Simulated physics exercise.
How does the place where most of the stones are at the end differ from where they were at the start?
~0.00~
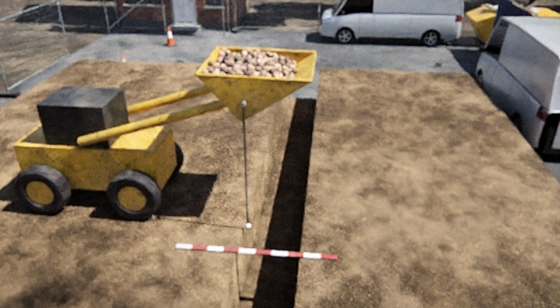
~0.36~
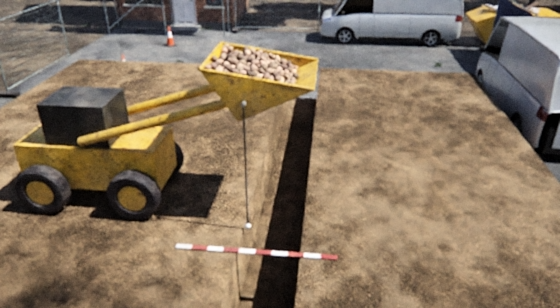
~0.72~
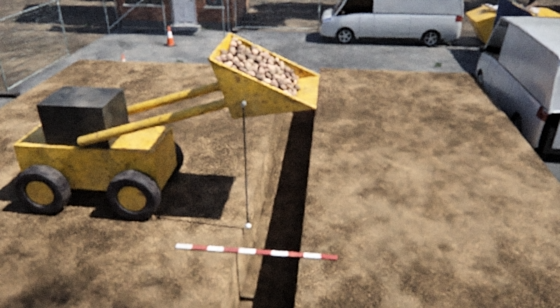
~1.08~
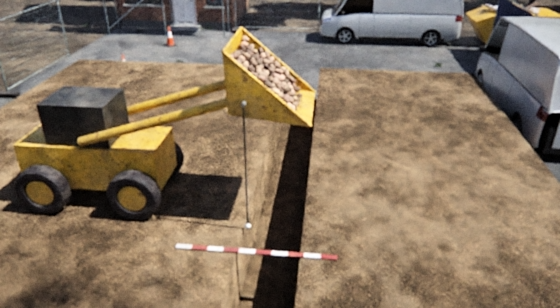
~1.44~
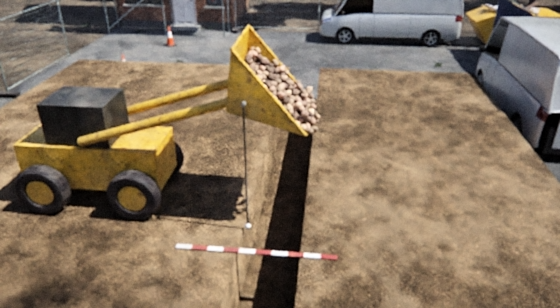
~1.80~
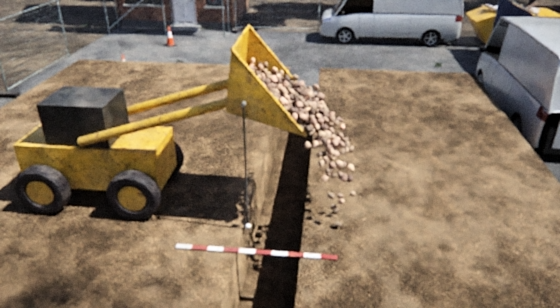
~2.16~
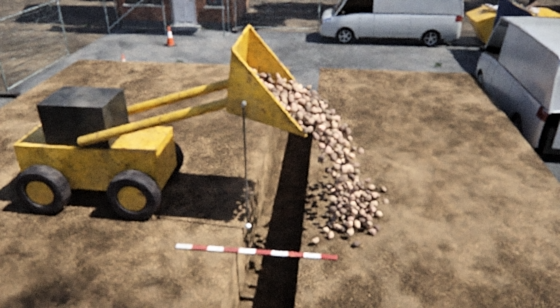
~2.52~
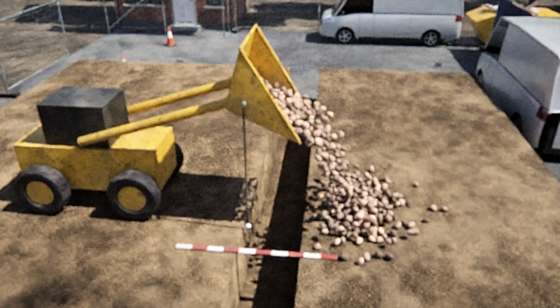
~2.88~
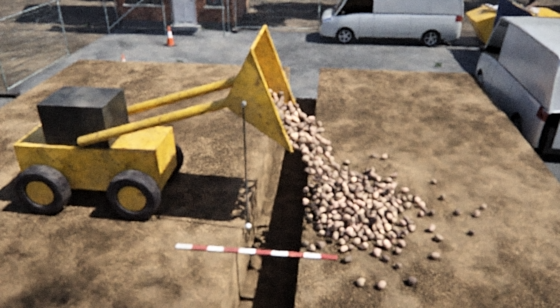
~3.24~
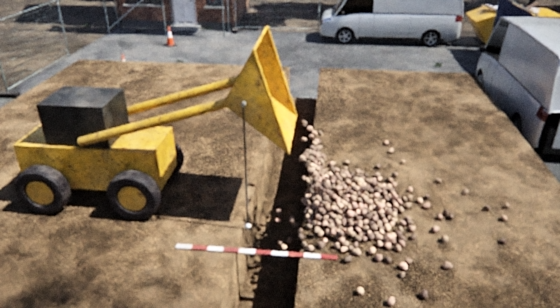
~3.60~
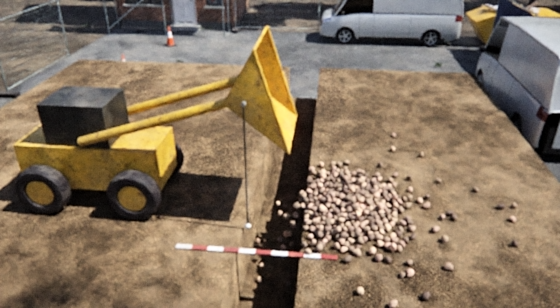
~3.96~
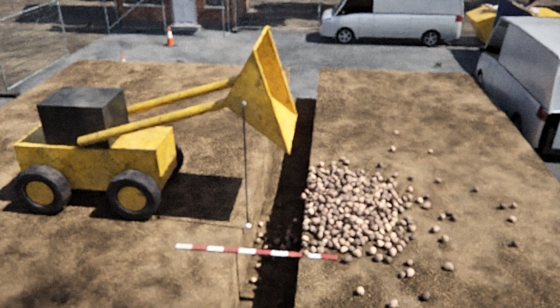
At the start the stones were up in the loader's raised bucket. At the end most of them lay in a heap on the dirt to the right of the trench.
